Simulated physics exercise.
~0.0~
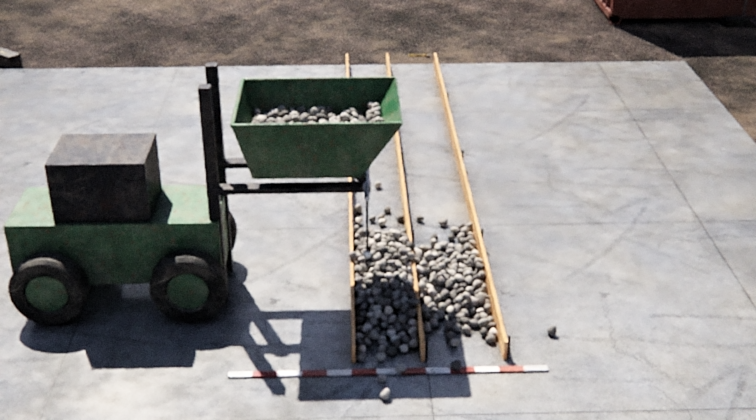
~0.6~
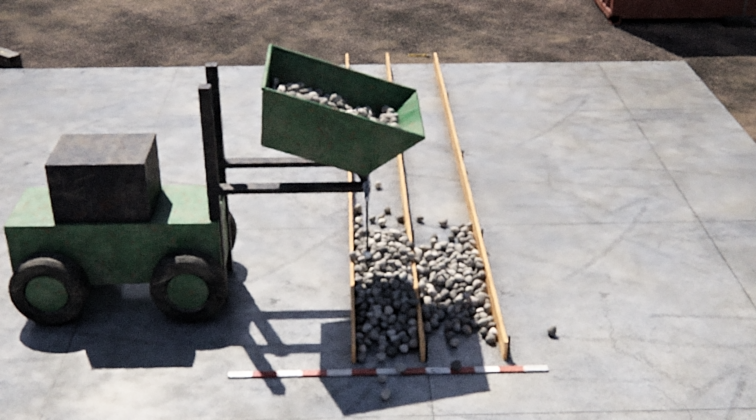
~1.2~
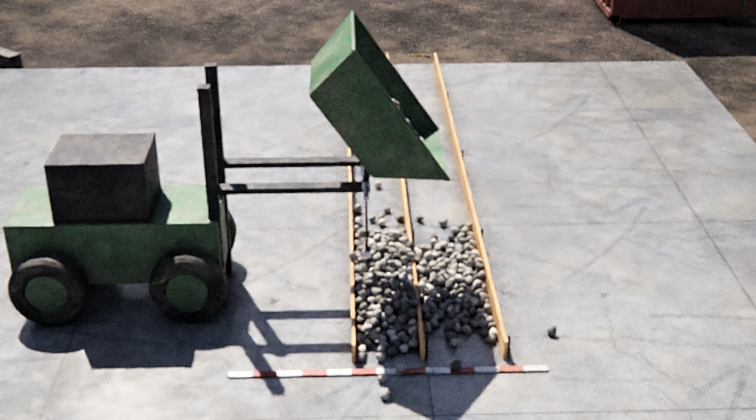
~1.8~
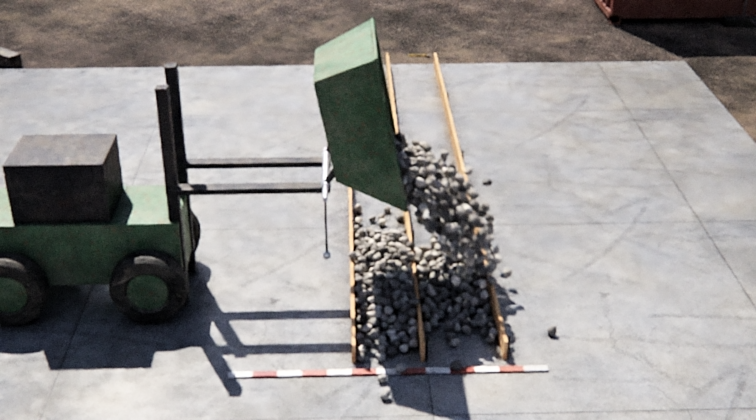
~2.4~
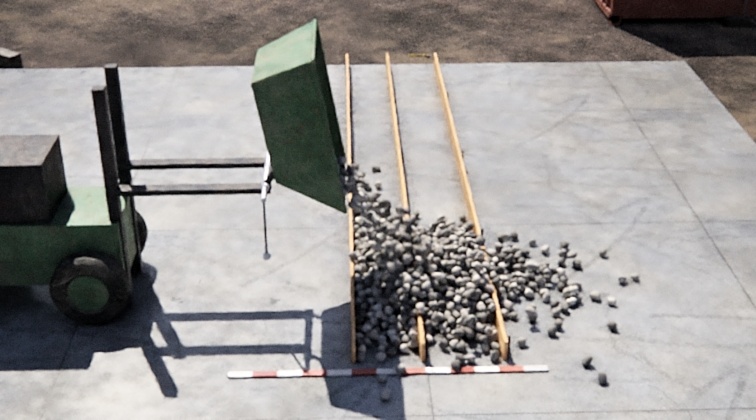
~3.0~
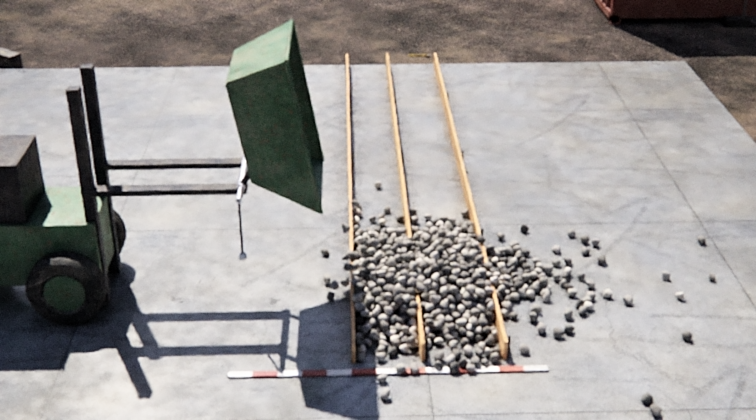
On a sunlit concrete slab, a green fork truck holds a raised skip of round stones above three wooden boards, where earlier stones already lie in the two bays beside a red and white staff. The skip tips steeply to the right, its load at first staying inside. As the truck backs away to the left, the stones pour out over the boards and onto the heap. They spread rightward, some rolling past the last board. Finally the skip hangs steeply tilted and empty, with a broad pile covering both bays and stray stones scattered across the slab.
